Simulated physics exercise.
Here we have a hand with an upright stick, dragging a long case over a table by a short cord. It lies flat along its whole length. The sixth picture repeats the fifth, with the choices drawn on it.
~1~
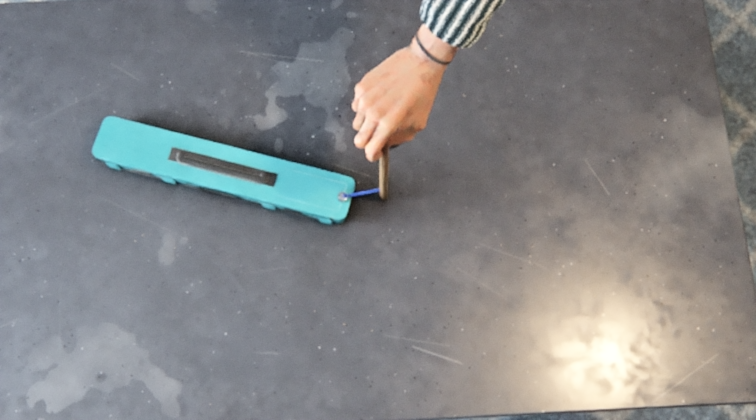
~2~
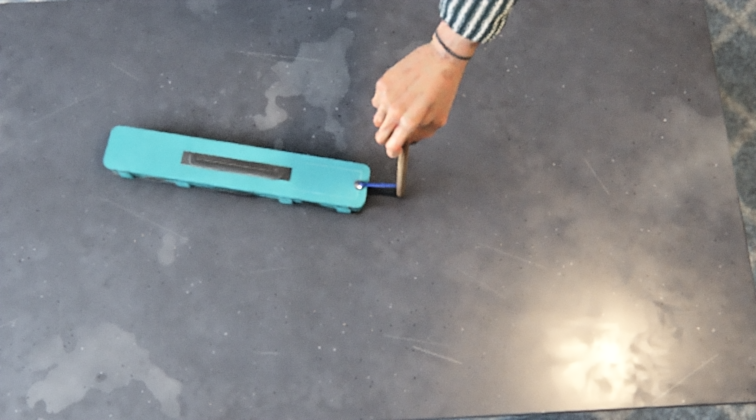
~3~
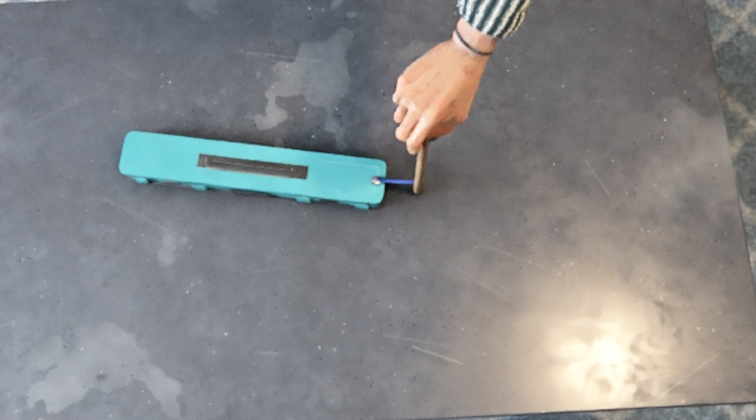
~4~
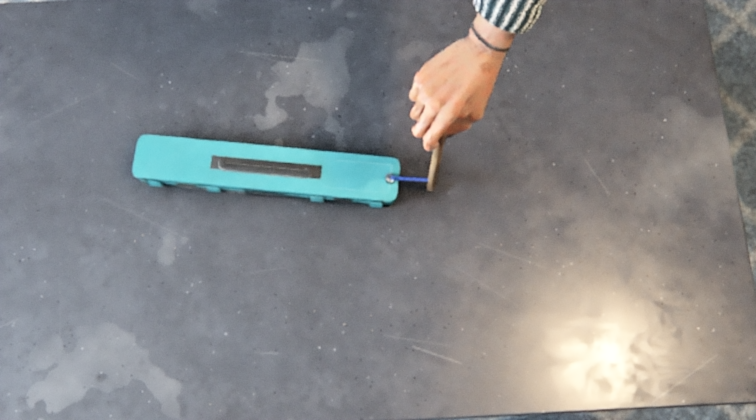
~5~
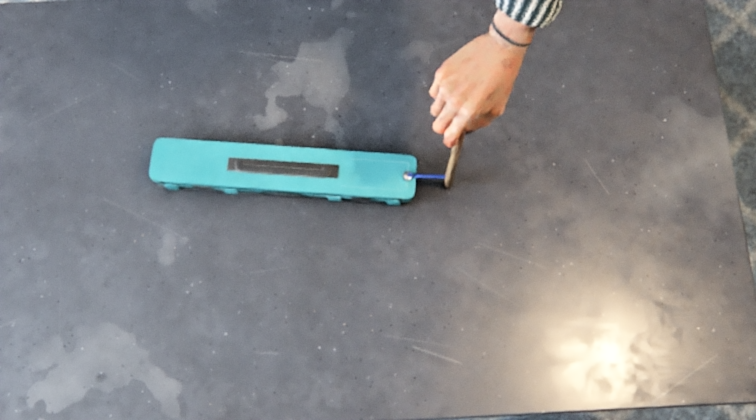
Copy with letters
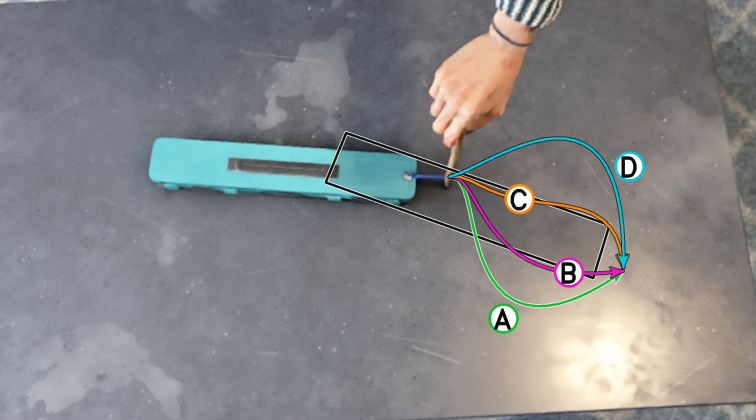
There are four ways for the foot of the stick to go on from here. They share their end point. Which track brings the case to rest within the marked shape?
Take C.
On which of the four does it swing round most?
D.
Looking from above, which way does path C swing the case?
Clockwise.
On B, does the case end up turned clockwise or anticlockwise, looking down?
On that path, clockwise.
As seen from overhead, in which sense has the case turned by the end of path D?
It turns clockwise.
On the copy, A from (449, 177) via (498, 287) to (623, 271); B from (449, 177) via (518, 254) to (623, 271); C from (449, 177) via (551, 204) to (623, 268); D from (449, 177) via (585, 144) to (623, 268); the outline at (467, 204).
On C. First, foot of the stick (519, 200), middle of the case (353, 176).
Then, foot of the stick (595, 217), middle of the case (429, 189).
Finally, foot of the stick (622, 272), middle of the case (465, 203); it lies in the outline.
By contrast, A leaves its middle at (453, 240); B leaves its middle at (455, 226); D leaves its middle at (475, 184).
